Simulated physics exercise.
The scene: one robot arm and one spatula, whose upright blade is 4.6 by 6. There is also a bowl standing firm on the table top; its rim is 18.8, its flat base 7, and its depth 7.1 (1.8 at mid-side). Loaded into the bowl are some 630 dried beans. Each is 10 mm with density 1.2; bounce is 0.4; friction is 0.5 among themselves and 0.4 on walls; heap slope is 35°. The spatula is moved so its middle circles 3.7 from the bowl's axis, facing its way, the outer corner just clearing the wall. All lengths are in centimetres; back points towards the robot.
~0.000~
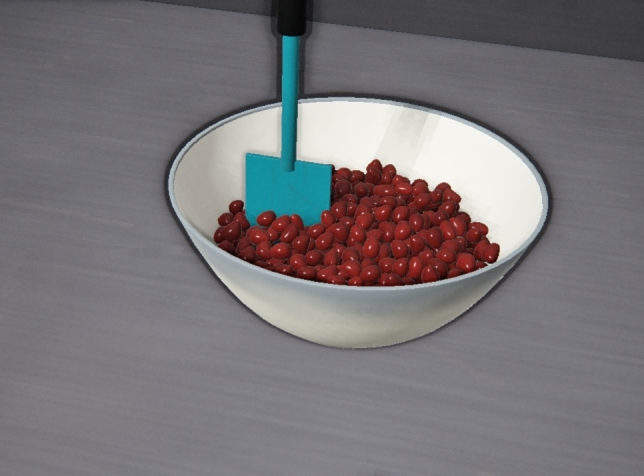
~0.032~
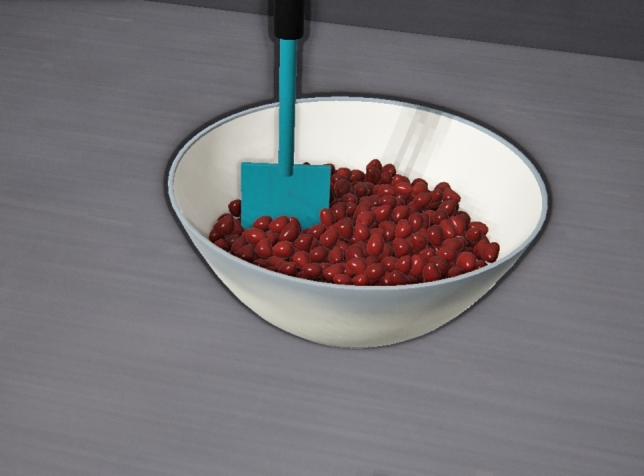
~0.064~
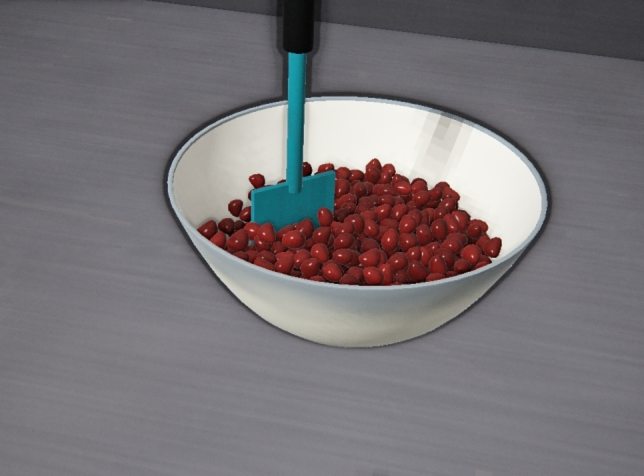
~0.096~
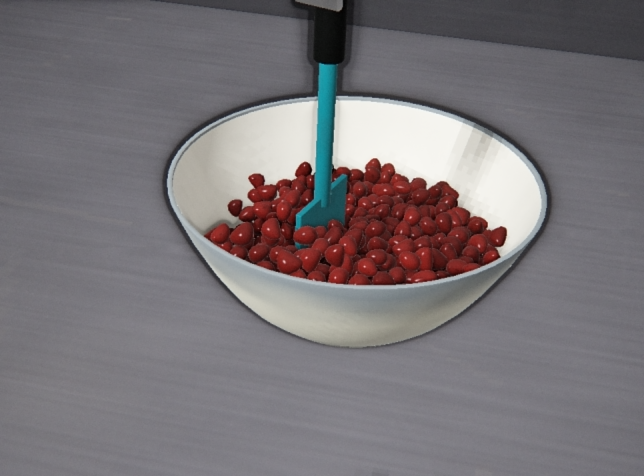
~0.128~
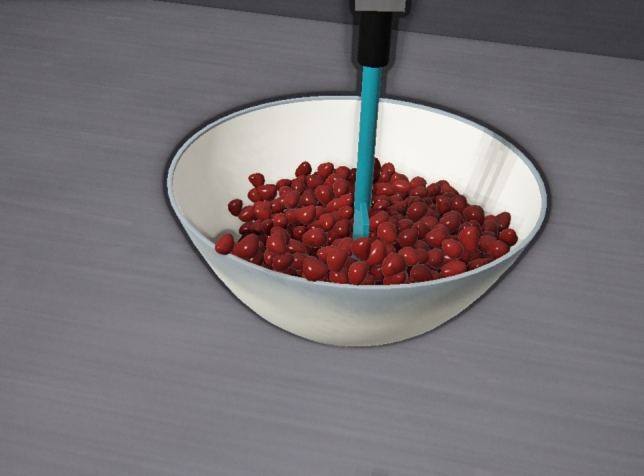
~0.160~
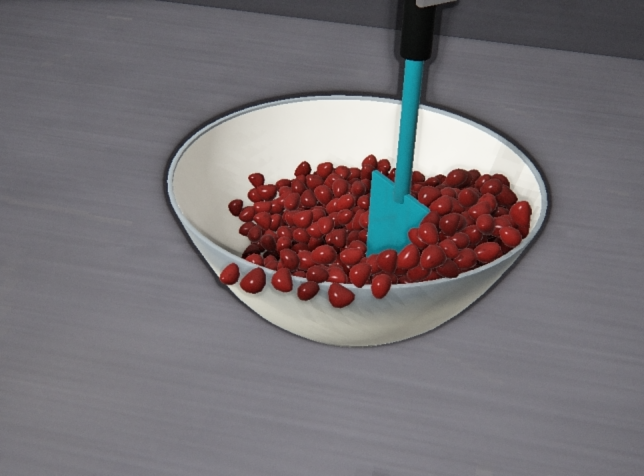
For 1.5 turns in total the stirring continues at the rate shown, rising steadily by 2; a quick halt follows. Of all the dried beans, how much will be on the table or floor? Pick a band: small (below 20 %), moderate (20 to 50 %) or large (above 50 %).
Moderate, from 20 to 50 %.
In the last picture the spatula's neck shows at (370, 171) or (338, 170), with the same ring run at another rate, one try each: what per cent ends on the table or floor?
It comes to close to 15 per cent and close to 10 per cent.
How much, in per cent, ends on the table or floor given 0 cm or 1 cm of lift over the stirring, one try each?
Close to 35 and 30 percent, in that order.
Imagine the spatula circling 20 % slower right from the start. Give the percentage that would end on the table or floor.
Estimated share: About 20 per cent.
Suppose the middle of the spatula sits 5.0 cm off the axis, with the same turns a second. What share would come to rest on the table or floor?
Close to 20 in a hundred then.
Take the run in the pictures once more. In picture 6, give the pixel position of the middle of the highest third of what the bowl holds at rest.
The centre sits around (362, 247) in the last picture.
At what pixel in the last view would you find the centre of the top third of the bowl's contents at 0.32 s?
The top third is centred near (320, 138) in the last picture.
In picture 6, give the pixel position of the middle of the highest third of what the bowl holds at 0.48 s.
In the last picture it sits around (312, 254).
After 0.32 s, 290° round, highest piece 11 above the table; 535 in the bowl, 34 on the table or floor, 60 in flight or on the tool.
After 0.48 s, 84° round, highest piece 10 above the table; 471 in the bowl, 129 on the table or floor, 29 in flight or on the tool.
After 0.76 s, 180° round, highest piece 6 above the table; 464 in the bowl, 165 on the table or floor.
After 1.46 s, 180° round, highest piece 6 above the table; 464 in the bowl, 165 on the table or floor.
At rest, 464 in the bowl, 165 on the table or floor. That is 26 % on the table or floor.
